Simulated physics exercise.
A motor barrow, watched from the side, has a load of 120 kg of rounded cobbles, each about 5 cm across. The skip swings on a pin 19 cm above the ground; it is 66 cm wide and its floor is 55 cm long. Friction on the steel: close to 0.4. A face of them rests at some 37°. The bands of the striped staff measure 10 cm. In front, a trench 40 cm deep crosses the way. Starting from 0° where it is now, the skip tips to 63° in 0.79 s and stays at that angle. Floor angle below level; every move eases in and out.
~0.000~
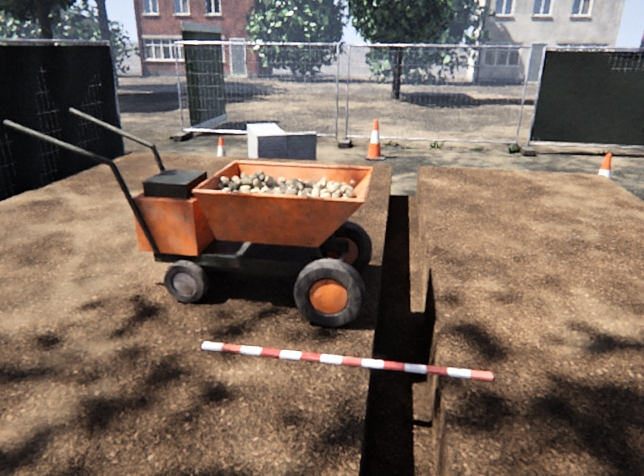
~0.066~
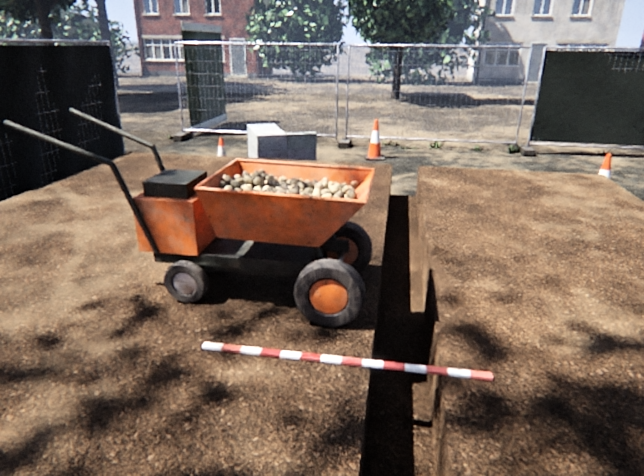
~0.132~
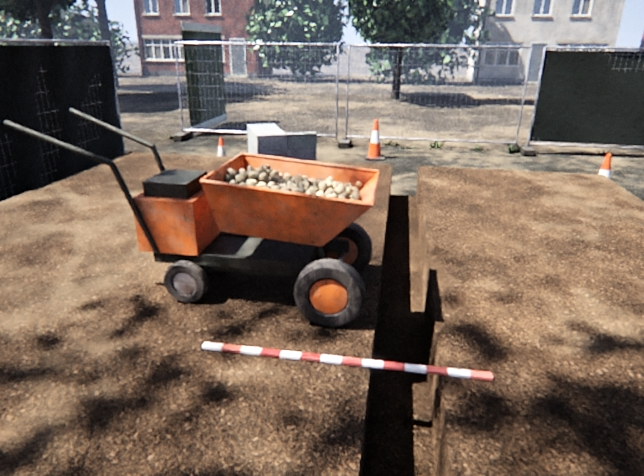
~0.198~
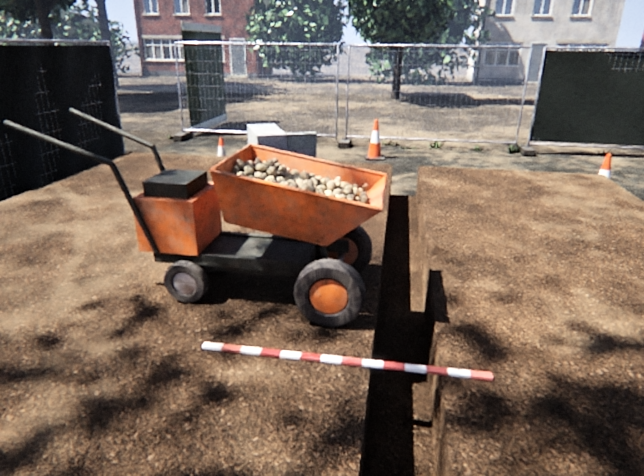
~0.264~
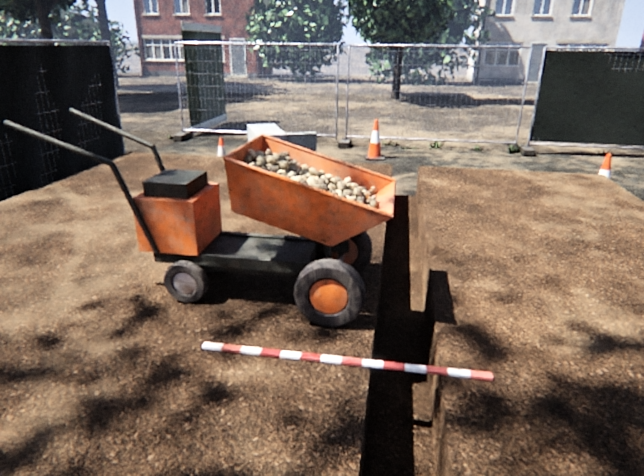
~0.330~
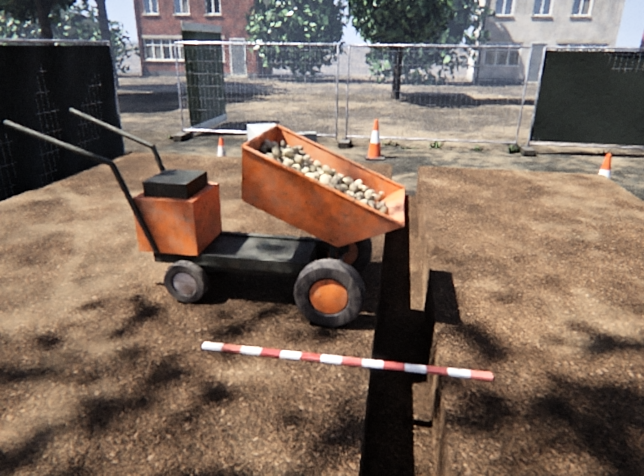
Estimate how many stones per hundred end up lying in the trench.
20 %.
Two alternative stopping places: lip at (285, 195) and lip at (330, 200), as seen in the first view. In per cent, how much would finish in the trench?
It'd be around 90 per cent and after that around 50 per cent.
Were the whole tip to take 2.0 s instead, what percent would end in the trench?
That would give about 30 percent.
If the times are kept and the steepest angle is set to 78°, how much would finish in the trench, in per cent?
It would come to about 10 percent.
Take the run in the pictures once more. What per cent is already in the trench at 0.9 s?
Some 0 per cent.
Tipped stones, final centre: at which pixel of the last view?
Roughly at pixel (474, 307).
After 0.6 s the floor is at 53°; 100 % in the skip; the foremost stones are at (415, 238).
After 0.9 s the floor is at 63°; 81 % in the skip, 19 % past the trench; the foremost stones are at (491, 306).
After 1.2 s the floor is at 63°; 36 % in the skip, 64 % past the trench; the foremost stones are at (599, 325).
After 3.2 s the floor is at 63°; 0 % in the skip, 20 % in the trench, 80 % past the trench; the foremost stones are past the picture's edge.
